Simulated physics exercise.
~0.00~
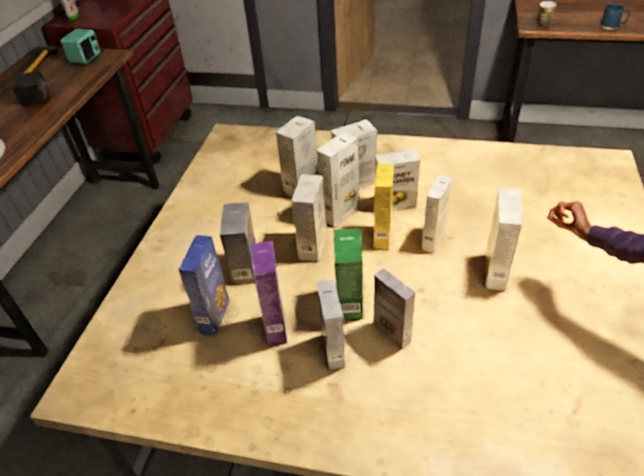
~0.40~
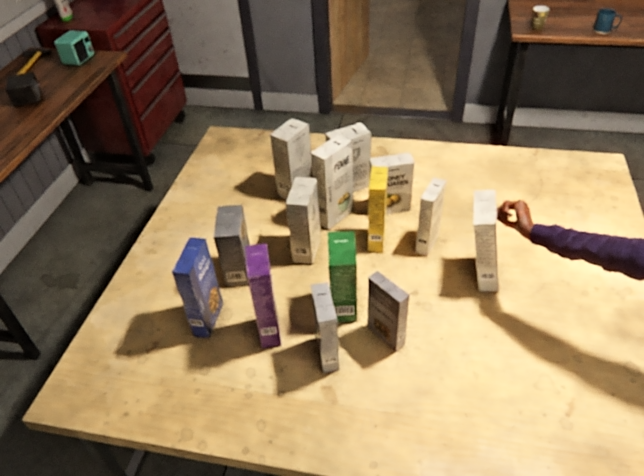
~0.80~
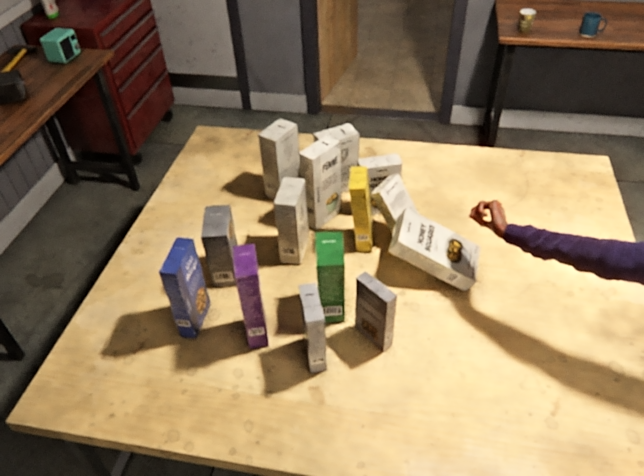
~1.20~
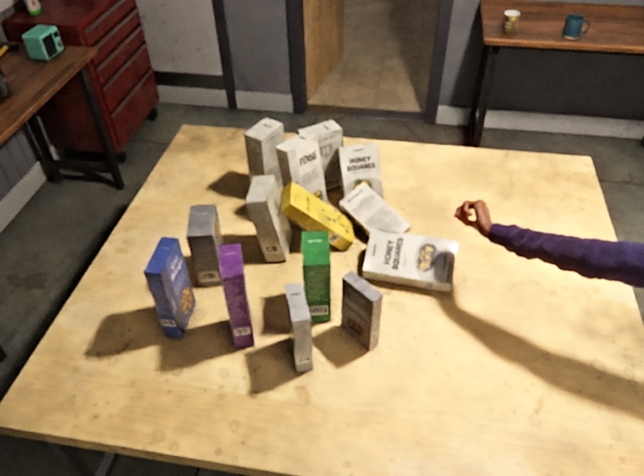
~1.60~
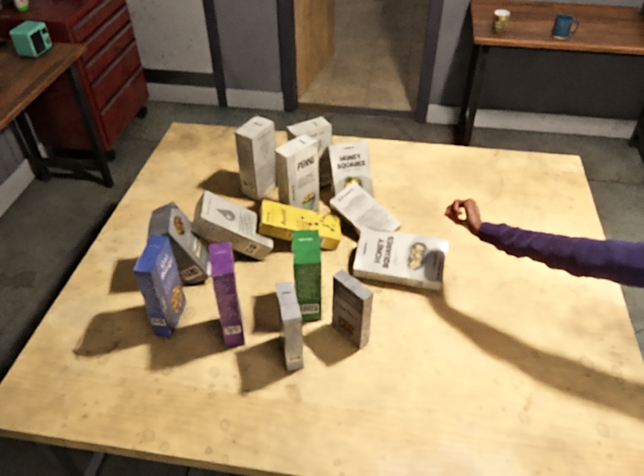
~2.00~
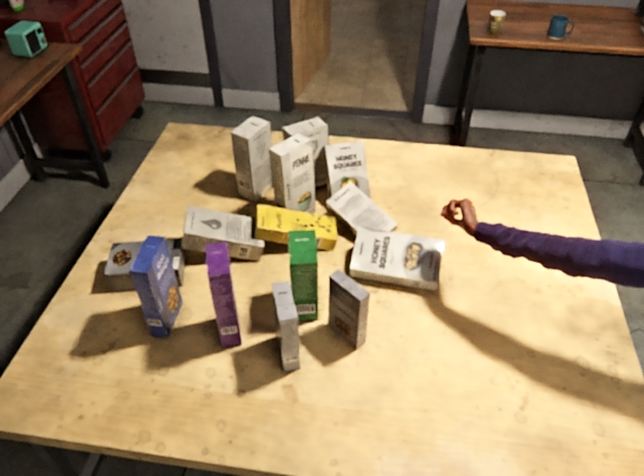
A hand tips a white box leftward, toppling the yellow box and several others in turn.
